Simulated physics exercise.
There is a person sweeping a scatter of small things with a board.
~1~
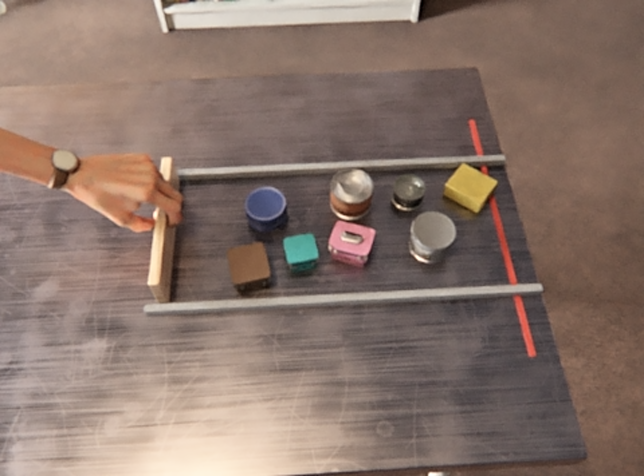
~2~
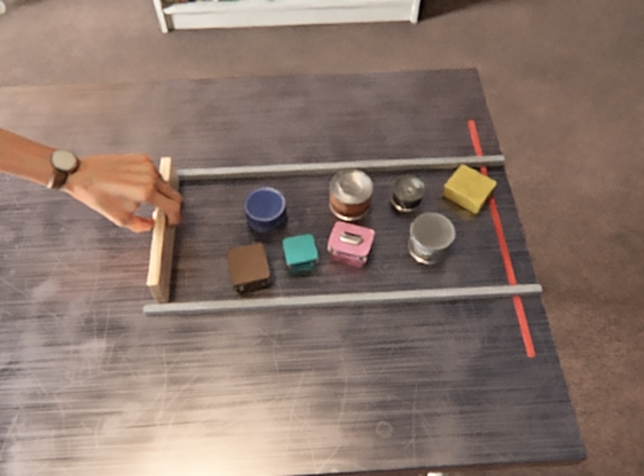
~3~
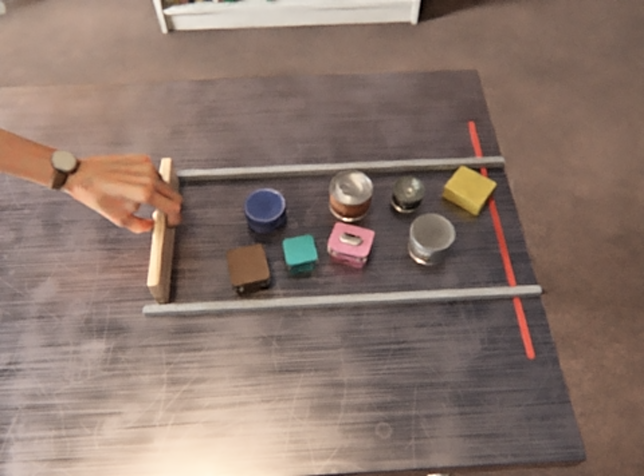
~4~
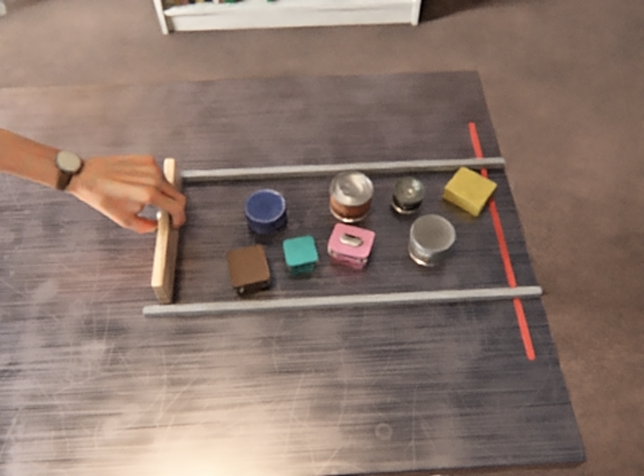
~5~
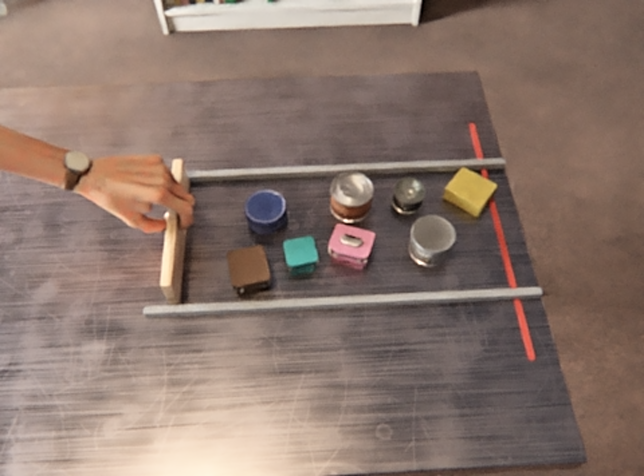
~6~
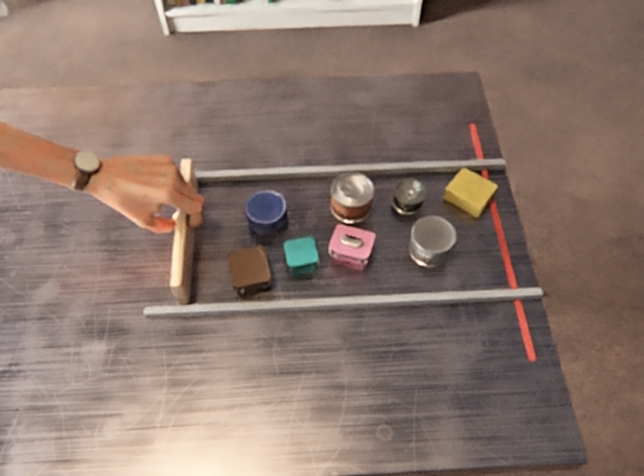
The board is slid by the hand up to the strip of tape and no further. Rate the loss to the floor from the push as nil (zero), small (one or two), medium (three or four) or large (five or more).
The loss is large.
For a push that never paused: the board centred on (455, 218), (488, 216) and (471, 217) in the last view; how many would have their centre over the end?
Respectively 3, 5 and 3.
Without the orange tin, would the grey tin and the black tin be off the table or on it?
Looking at the two, the grey tin ends up below and the black tin stays up top.
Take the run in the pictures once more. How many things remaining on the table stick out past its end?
The number is 3.
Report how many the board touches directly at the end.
Number: 3.
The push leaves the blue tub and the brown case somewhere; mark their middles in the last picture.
Roughly (521, 218), and the other roughly (529, 262).
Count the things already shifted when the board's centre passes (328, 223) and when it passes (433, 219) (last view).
First 7, then 8.
Soon after, none off yet; yellow block at rest near (471, 192); grey tin at rest near (432, 241); black tin at rest near (409, 196).
Then, none off yet; yellow block at rest near (478, 192); grey tin moved about its own width near (498, 232); black tin moved about its own width near (436, 192).
Further on, one off so far; yellow block tipped well over near (528, 193); grey tin falling near (533, 298); black tin moved well along near (498, 202).
At rest, the number that fall off is five or more; fallen, turquoise case, pink case, black tin, grey tin and yellow block.
